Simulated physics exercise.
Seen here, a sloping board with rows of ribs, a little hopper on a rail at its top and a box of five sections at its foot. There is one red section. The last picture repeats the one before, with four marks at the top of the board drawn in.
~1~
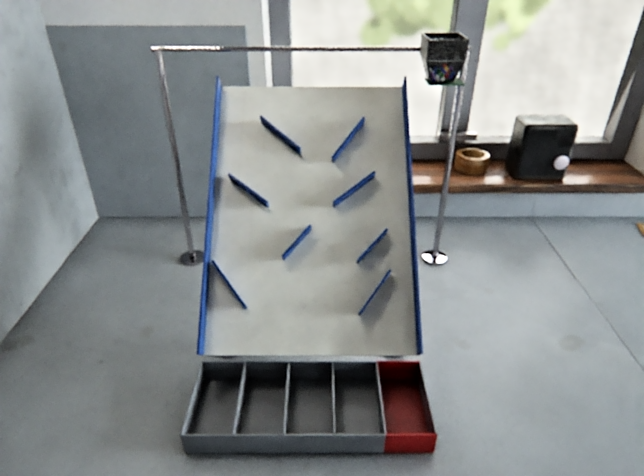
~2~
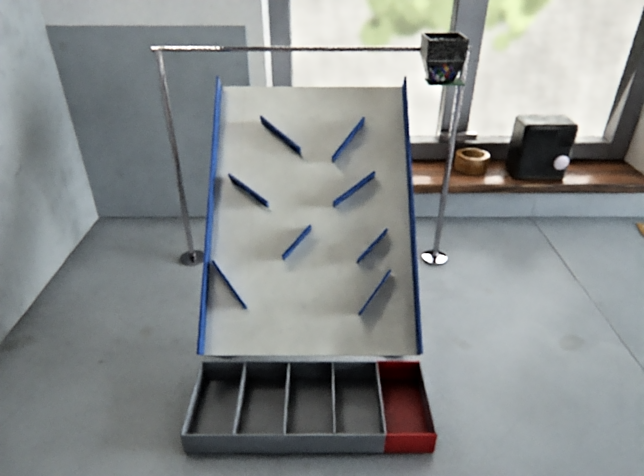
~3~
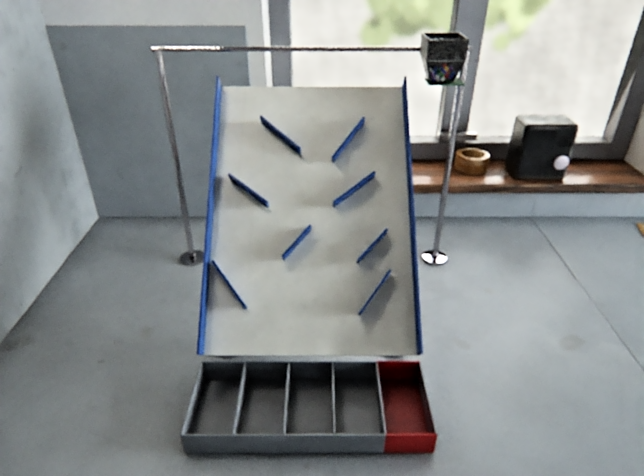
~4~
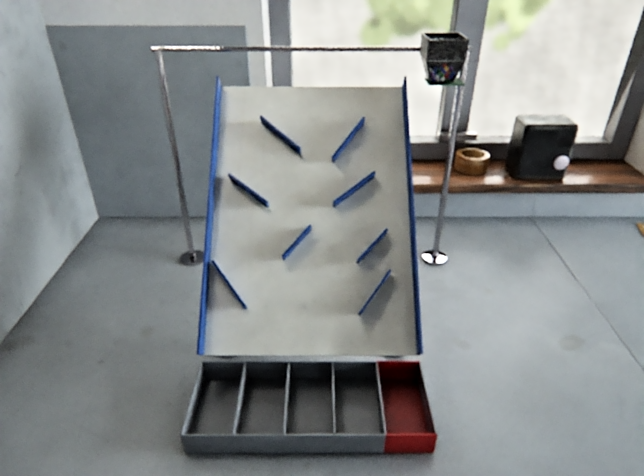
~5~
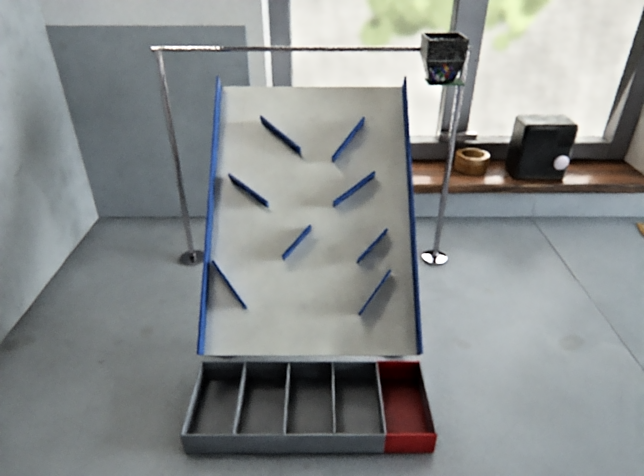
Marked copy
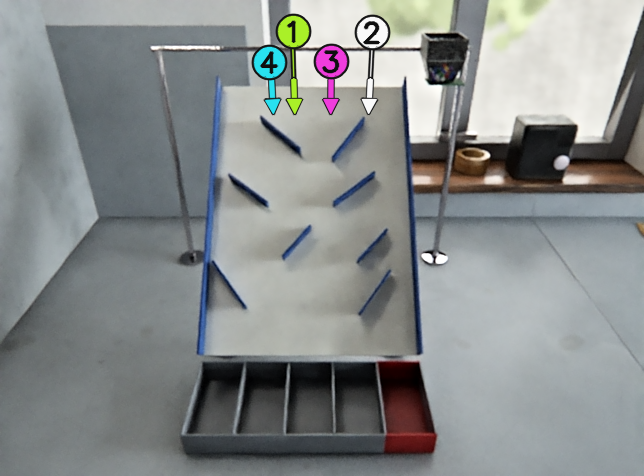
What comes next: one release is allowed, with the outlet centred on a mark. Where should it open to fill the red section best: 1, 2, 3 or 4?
The best mark is 2.
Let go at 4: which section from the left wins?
It is the third one.
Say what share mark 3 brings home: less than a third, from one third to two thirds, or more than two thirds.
It is less than a third.
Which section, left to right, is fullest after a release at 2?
The fifth.
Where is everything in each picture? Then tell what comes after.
The first frame shows hopper at (440, 72), round plastic beads, door shut.
The second frame shows ribs (260, 116) to (300, 148), (333, 157) to (364, 117), (228, 174) to (267, 202).
The third frame shows ribs (334, 202) to (375, 172), (282, 256) to (311, 225), (358, 260) to (387, 229).
The fourth frame shows ribs (212, 261) to (245, 307), (360, 313) to (391, 270).
The fifth frame shows red section at (410, 442), number 5 of 5 from the left.
On the marked copy, mark 1 meets the board at (294, 108); mark 2 meets the board at (368, 108); mark 3 meets the board at (330, 108); mark 4 meets the board at (273, 108).
If 1 is chosen, none in the red section, about two thirds in other sections, about a quarter outside the box.
If 2 is chosen, about a third in the red section, about a third in other sections, about a third outside the box.
If 3 is chosen, none in the red section, about half in other sections, about half outside the box.
If 4 is chosen, a stray few in the red section, about two thirds in other sections, about a third outside the box.
